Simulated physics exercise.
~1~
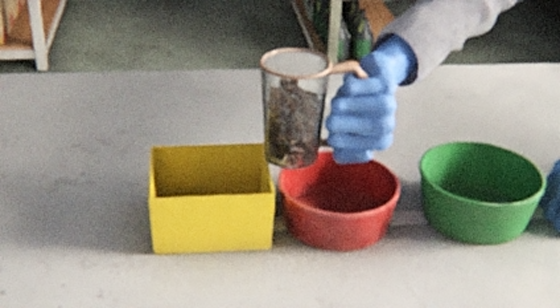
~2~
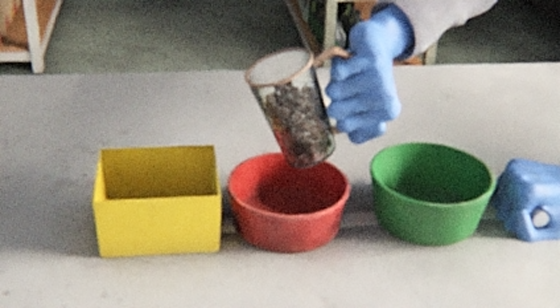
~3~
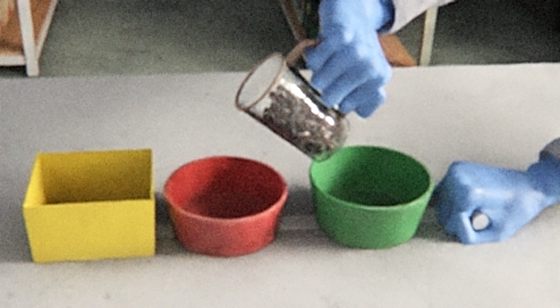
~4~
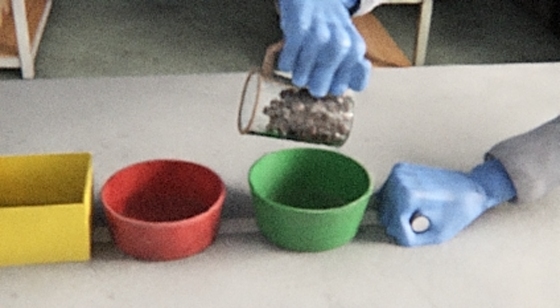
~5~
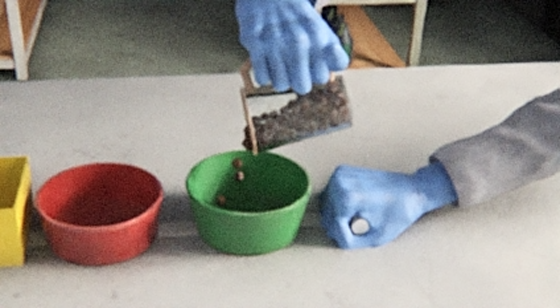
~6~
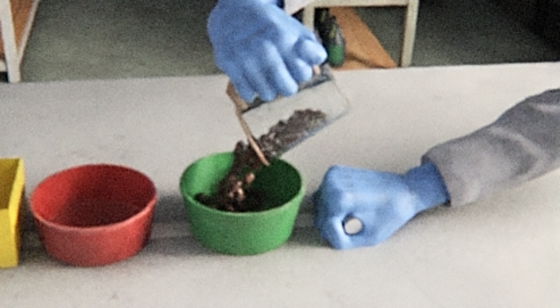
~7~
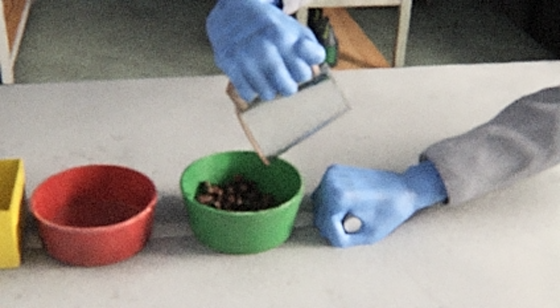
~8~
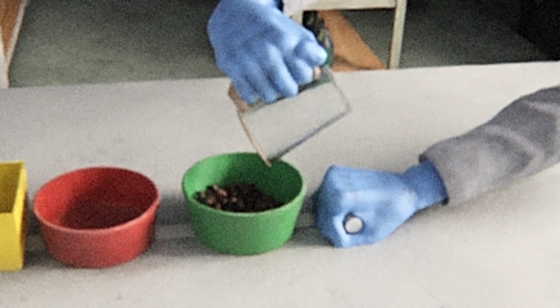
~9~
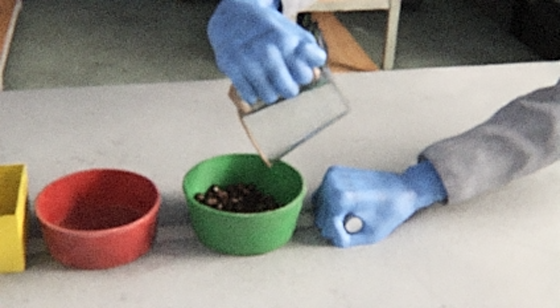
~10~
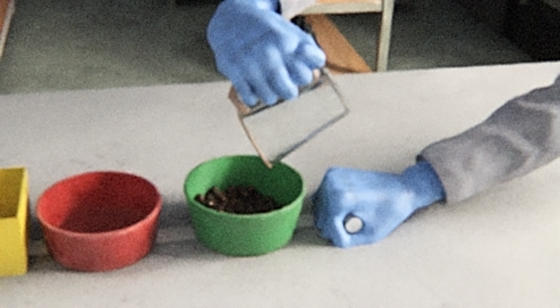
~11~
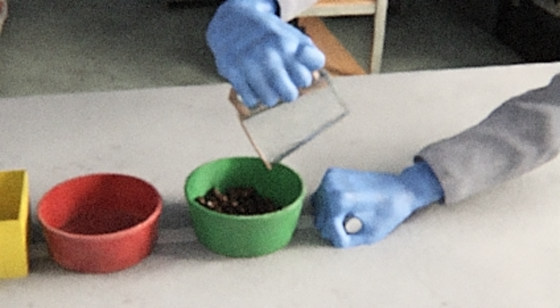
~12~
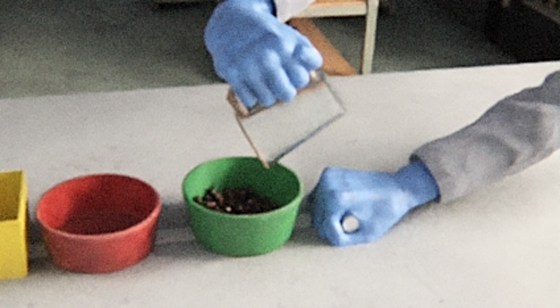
The clip opens on a yellow tin, a red dish and a green dish in a row on a pale table, with a blue-gloved hand holding a clear cup of small dark pieces above them. A second gloved hand at the right end draws the row leftward while the cup begins to lean. As the green dish comes beneath it, the cup tips onto its side and a few pieces drop. It tilts further, and the rest pour quickly into the green dish. The emptied cup stays upturned above the dish, while the tin and red dish receive nothing.
